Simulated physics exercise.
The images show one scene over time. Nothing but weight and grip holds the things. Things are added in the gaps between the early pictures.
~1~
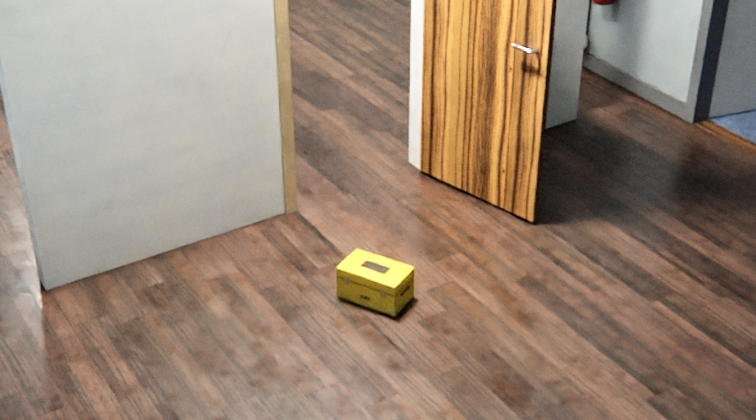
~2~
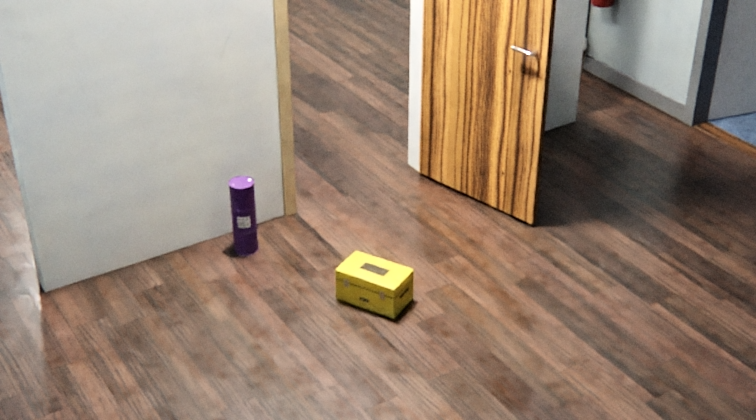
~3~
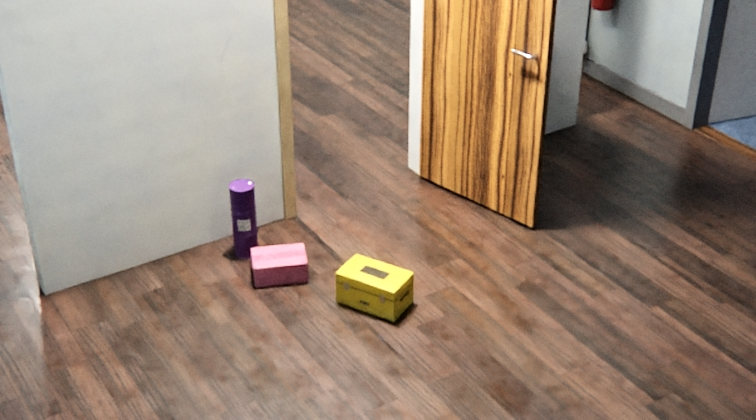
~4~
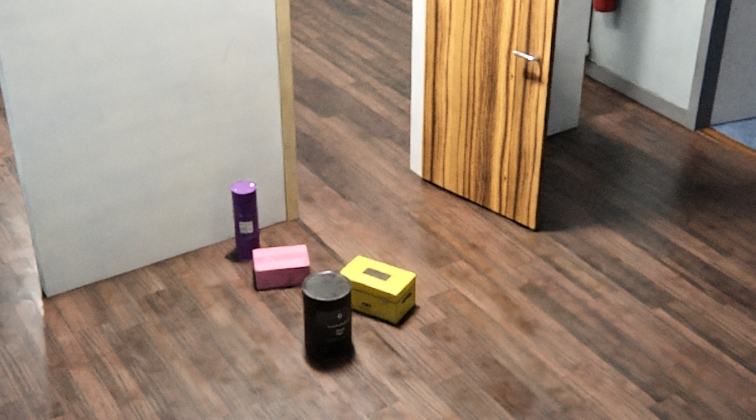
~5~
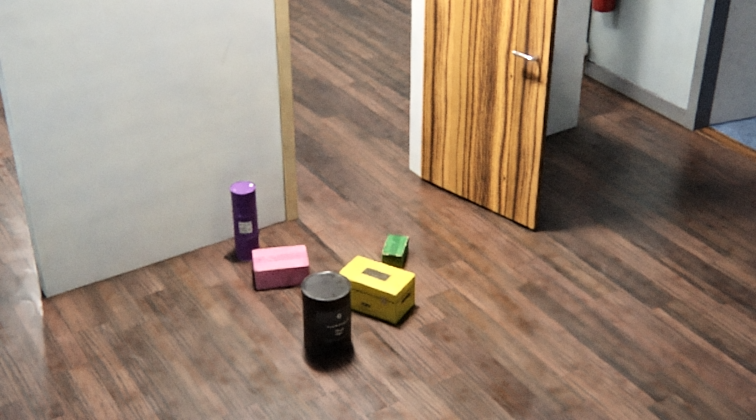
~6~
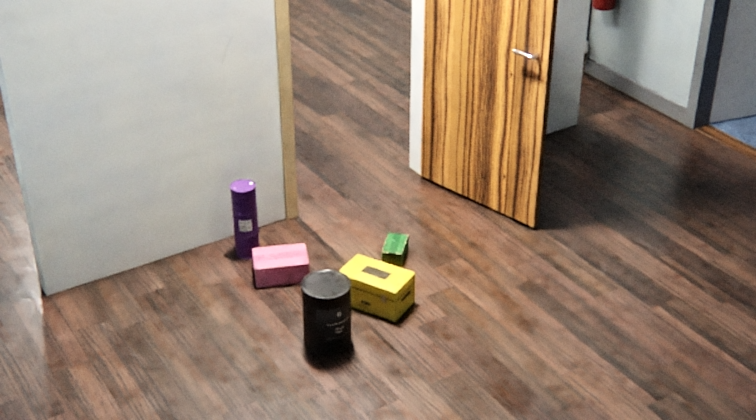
The wooden door stayed wide open and still while a purple canister, a pink parcel, a black pail and a small green box appeared one after another around the yellow toolbox on the floor.
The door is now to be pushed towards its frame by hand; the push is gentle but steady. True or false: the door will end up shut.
True.
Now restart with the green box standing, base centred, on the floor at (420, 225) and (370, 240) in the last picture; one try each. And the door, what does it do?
Try one: The door swings to; try two: It gets held up.
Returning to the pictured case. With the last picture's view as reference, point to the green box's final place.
The object finishes roughly at pixel (347, 254).
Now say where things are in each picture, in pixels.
Door wide open and still; yellow toolbox (375, 282), in the first frame.
Door wide open and still; purple canister (244, 216), in the second frame.
Door wide open and still; yellow toolbox (375, 287); pink parcel (279, 265), in the third frame.
Door wide open and still; purple canister (246, 221); black pail (328, 315), in the fourth frame.
Door wide open and still; yellow toolbox (376, 289); pink parcel (281, 267), in the fifth frame.
Door wide open and still; green box (395, 250); purple canister (245, 219), in the sixth frame.
Then, 1.00 s past the last view, door at 55°.
Then, 1.30 s past the last view, door at 30°; green box displaced about its own width near (355, 253).
Finally, door at 0°; moved from the start, green box; the other 4 still in place. Final places as the last picture's camera would see them, green box near (347, 254).
